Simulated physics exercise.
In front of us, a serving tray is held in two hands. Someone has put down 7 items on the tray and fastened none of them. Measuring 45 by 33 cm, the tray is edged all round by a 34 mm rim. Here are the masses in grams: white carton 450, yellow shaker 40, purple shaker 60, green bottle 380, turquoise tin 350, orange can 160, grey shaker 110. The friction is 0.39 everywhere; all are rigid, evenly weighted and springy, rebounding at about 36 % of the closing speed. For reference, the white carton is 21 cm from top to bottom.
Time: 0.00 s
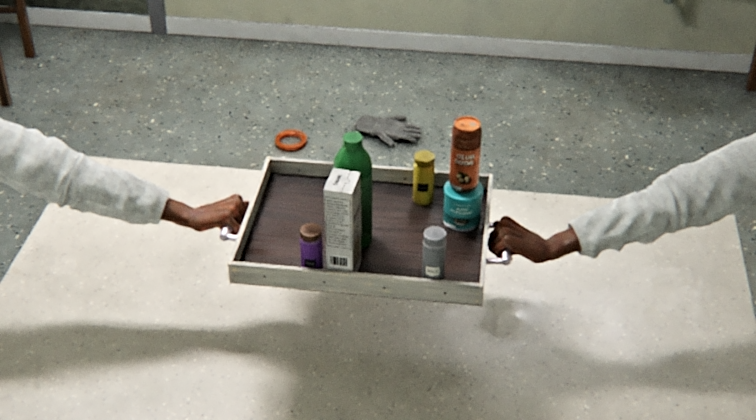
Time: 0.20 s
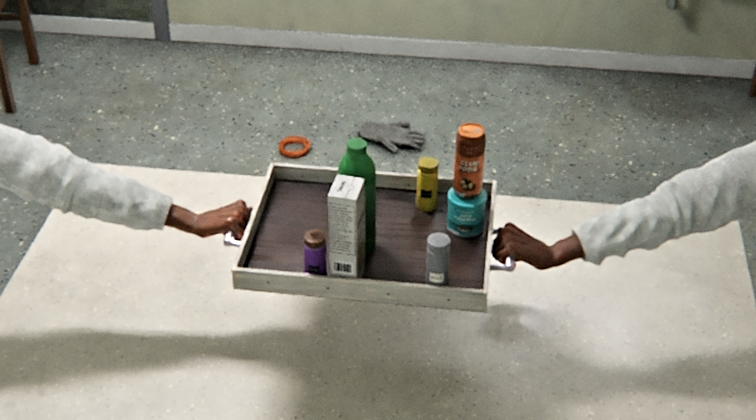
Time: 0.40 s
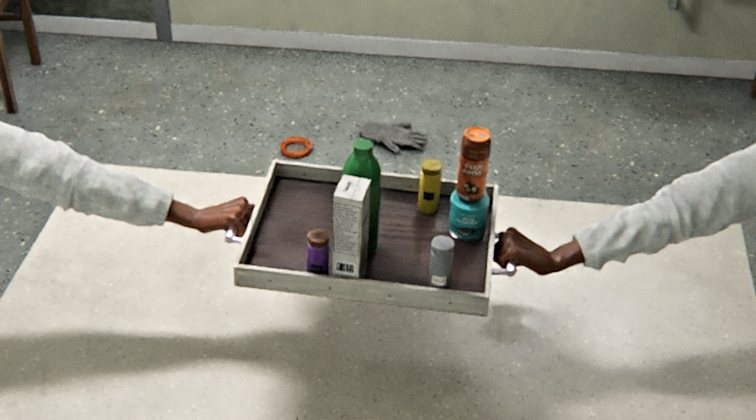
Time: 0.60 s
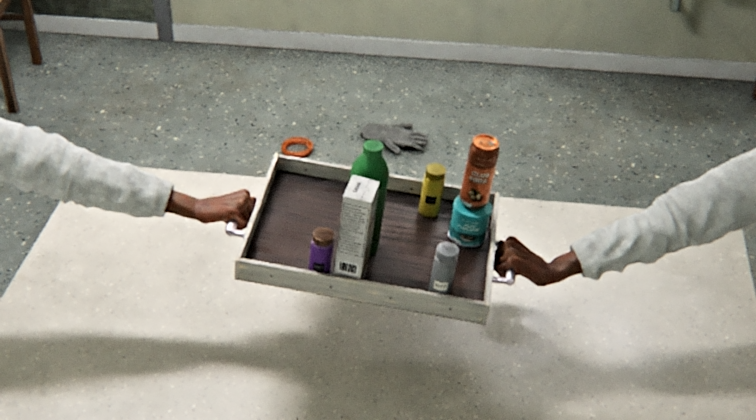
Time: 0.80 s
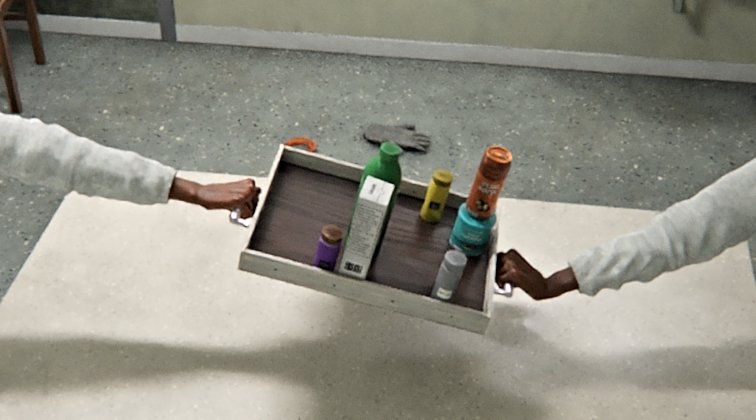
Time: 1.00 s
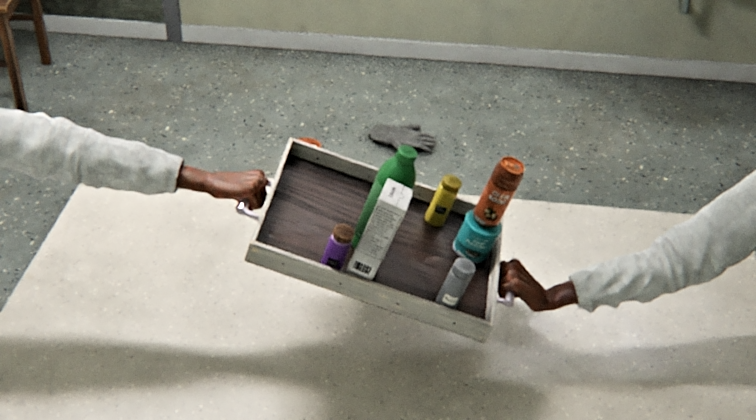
Above a pale mat on a speckled grey floor, two hands hold a rimmed tray carrying a white carton, a green bottle, small shakers and an orange can atop a turquoise tin. The tray starts level, then the hands tilt it steadily right edge down, its contents leaning with it.
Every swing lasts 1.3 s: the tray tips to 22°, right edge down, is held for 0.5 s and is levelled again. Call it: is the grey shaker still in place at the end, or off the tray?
It is off the tray.
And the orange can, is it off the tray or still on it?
Orange can: Goes out of bounds.
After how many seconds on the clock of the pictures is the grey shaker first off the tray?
1.4 s, roughly.
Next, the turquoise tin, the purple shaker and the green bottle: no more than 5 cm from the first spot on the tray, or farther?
The turquoise tin keeps its place; the purple shaker leaves its spot; the green bottle leaves its spot.
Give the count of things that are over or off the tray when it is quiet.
The answer is 6.
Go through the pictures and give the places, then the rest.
Tray level; grey shaker (434, 260); white carton (343, 227), in the first frame.
Tray level; purple shaker (315, 259), in the second frame.
Tray tilted 2°, right edge down; turquoise tin (468, 214); orange can (474, 166), in the third frame.
Tray tilted 7°, right edge down; white carton (356, 234); yellow shaker (433, 190), in the fourth frame.
Tray tilted 13°, right edge down; purple shaker (327, 254), in the fifth frame.
Tray tilted 18°, right edge down; grey shaker (453, 289); turquoise tin (477, 237), in the sixth frame.
By 1.40 s, tray tilted 22°, right edge down; grey shaker rocked 62° off its seat near (499, 313); white carton rocked 63° off its seat; green bottle rocked 24° off its seat.
By 1.60 s, tray tilted 22°, right edge down; orange can and grey shaker now off the tray; white carton rocked 72° off its seat; green bottle on its side.
By 1.80 s, tray tilted 22°, right edge down; white carton rocked 72° off its seat; green bottle on its side; purple shaker on its side.
By 2.50 s, tray tilted 13°, right edge down; white carton rocked 72° off its seat; purple shaker on its side; green bottle on its side.
When it is over (3.7 s), off the tray, orange can and grey shaker; lying over on the tray, white carton, yellow shaker, purple shaker and green bottle; turquoise tin within 5 cm of the start.
